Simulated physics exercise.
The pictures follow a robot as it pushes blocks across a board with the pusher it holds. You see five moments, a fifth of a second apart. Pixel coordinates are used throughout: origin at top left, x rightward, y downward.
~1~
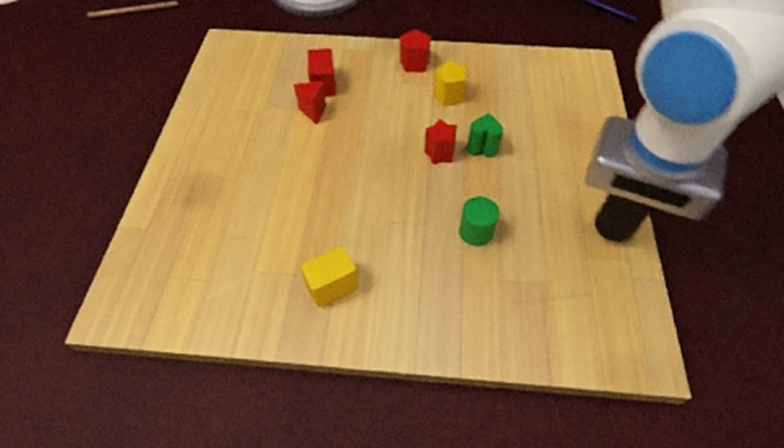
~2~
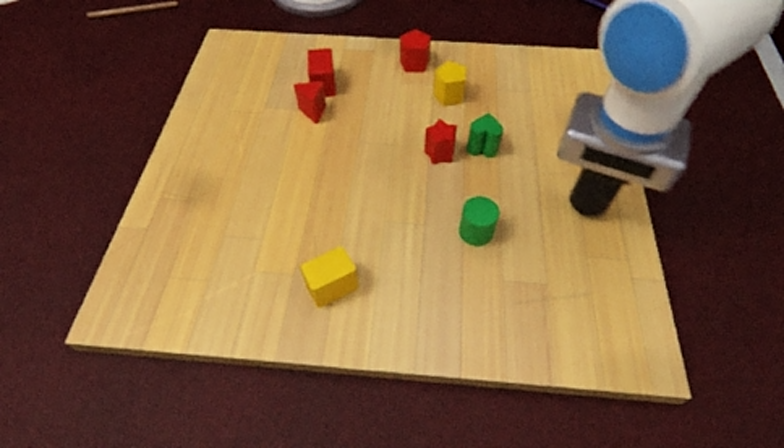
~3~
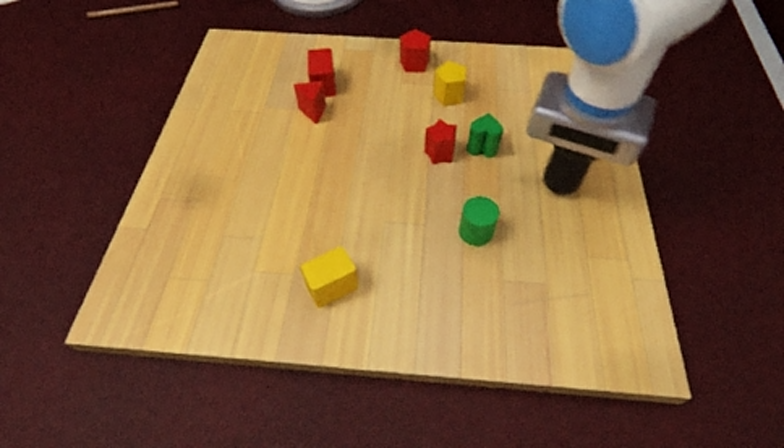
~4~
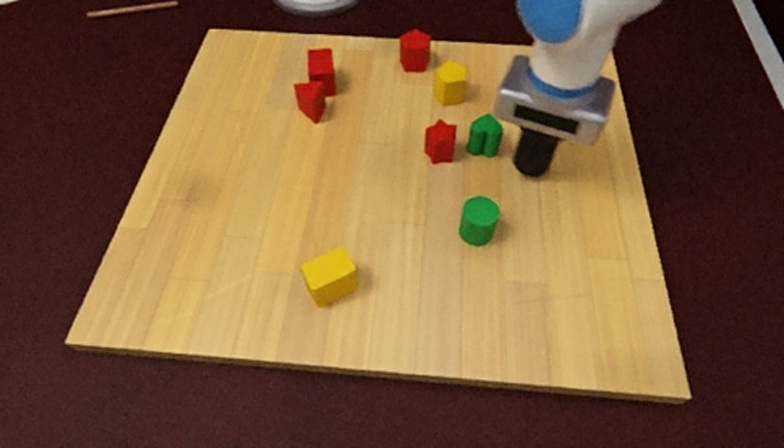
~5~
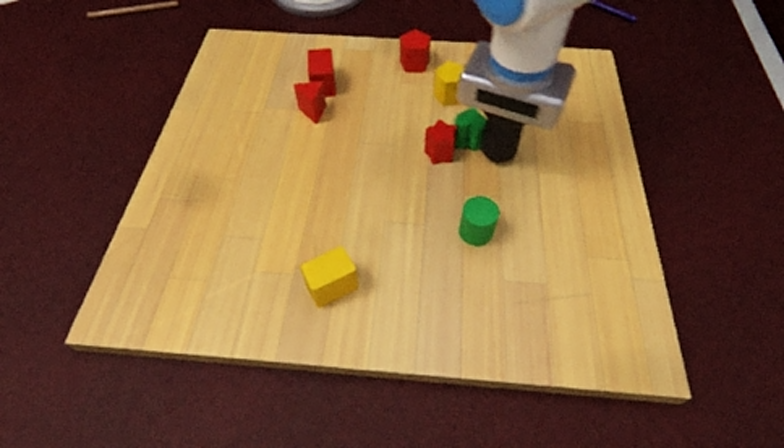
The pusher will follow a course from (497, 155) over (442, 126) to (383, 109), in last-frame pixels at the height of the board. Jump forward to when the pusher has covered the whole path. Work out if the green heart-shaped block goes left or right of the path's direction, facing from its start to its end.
The shift goes left.
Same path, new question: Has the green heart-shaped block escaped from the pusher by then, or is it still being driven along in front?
The pusher should keep driving it forward.
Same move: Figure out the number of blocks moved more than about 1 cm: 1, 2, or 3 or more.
My count: 1.
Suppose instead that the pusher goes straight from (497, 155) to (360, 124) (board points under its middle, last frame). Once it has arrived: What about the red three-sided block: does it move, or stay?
That block is going to be left alone.
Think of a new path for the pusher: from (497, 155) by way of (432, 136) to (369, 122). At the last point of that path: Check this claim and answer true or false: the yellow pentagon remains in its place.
That statement is accurate.
The first path, step by step. One third of the way, pusher at (460, 129); green heart-shaped block at (430, 101), turned 15° anticlockwise.
Two thirds of the way, pusher at (423, 112); green heart-shaped block at (392, 90), turned 45° anticlockwise.
At the end, pusher at (383, 103); red star-shaped block still; green heart-shaped block at (353, 90), turned 100° anticlockwise.
